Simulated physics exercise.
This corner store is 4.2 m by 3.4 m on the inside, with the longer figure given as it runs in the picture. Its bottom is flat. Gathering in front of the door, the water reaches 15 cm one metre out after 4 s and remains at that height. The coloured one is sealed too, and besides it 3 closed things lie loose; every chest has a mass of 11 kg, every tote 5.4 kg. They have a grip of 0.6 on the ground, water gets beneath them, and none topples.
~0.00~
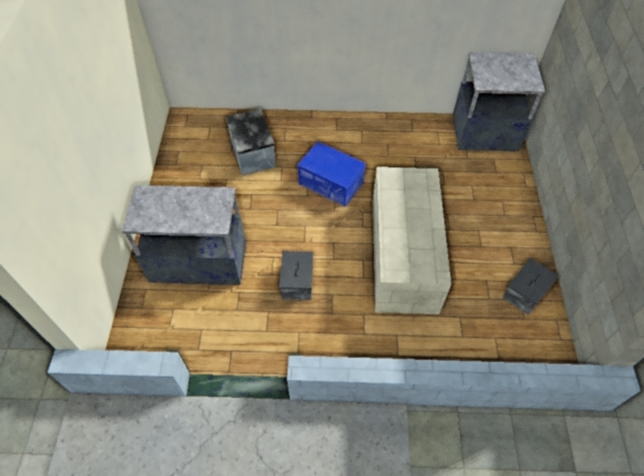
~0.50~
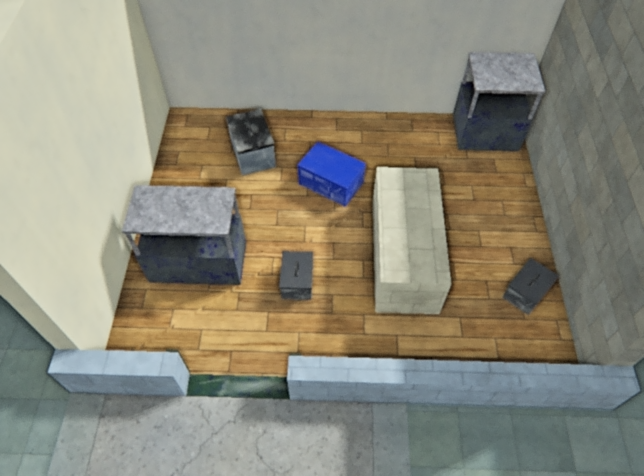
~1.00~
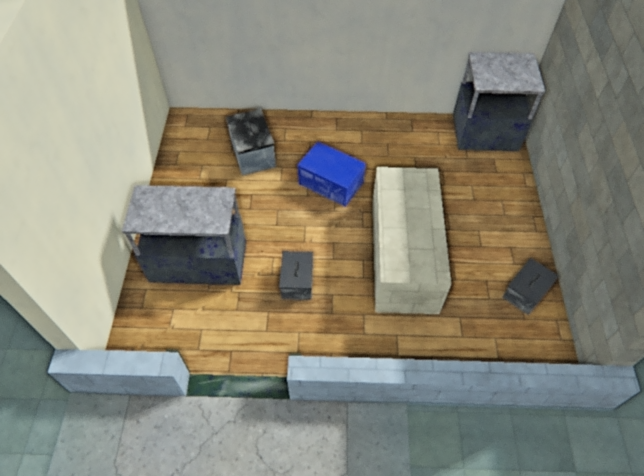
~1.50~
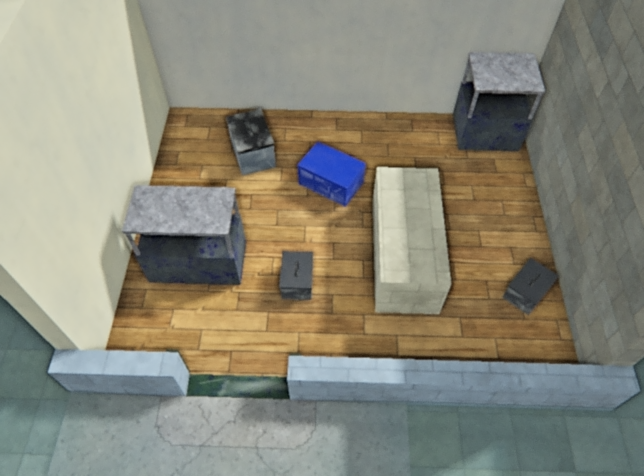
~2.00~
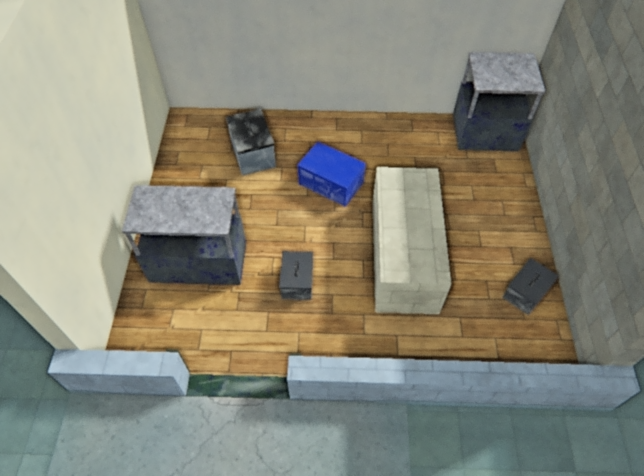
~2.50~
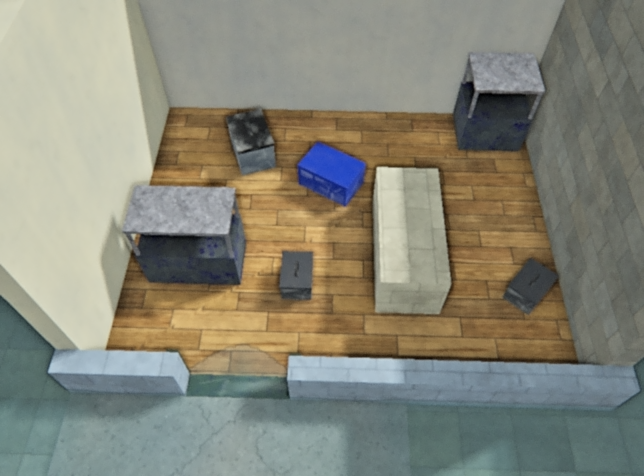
Blue crate and darker boxes sitting still on a wooden shop floor as shallow water spreads outside, then edges through the doorway.
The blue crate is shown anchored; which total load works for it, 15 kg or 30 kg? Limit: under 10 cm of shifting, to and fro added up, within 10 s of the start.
Only 30 kg.
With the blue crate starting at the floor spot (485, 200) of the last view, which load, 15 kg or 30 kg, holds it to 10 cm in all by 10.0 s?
The answer: Either weight will do.
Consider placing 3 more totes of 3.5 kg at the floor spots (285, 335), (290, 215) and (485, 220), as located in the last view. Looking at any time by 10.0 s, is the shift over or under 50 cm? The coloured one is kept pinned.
Result, in turn - exceeds it; exceeds it; falls shy.
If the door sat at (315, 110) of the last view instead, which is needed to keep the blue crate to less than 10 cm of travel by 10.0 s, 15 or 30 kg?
Under that setup, the heavy option is needed.
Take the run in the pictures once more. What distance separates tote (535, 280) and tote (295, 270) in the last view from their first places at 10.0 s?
In turn: 0 cm, 100 cm.
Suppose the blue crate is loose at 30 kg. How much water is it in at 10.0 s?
Something like 6 centimetres.
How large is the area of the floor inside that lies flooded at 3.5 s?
1.5 m2.
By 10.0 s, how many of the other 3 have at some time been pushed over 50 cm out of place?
Answer: 1.
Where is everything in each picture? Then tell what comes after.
The first frame shows the blue crate at (332, 164), on the bottom; water covers 0.0 m2; 0 of 4 have shifted.
The second frame shows the blue crate at (332, 164) rests on the ground; water covers 0.0 m2; 0 of 4 have shifted.
The third frame shows the blue crate at (332, 164), on the bottom; water covers 0.0 m2; 0 of 4 have shifted.
The fourth frame shows the blue crate at (332, 164), on the bottom; water covers 0.0 m2; 0 of 4 have shifted.
The fifth frame shows the blue crate at (332, 164) rests on the ground; water covers 0.0 m2; 0 of 4 have shifted.
The sixth frame shows the blue crate at (332, 164) rests on the ground; water covers 0.1 m2; 0 of 4 have shifted.
After 3.5 s the blue crate would be 0 cm from its start with 15 kg and 0 cm from its start with 30 kg; 0 cm of water round it then.
After 4.5 s the blue crate would be 0 cm from its start with 15 kg and 0 cm from its start with 30 kg; 0 cm of water round it then.
After 7.0 s the blue crate would be 7 cm from its start with 15 kg and 0 cm from its start with 30 kg; 4 cm of water round it then.
After 10.0 s the blue crate would be 46 cm from its start with 15 kg and 0 cm from its start with 30 kg; 6 cm of water round it then.
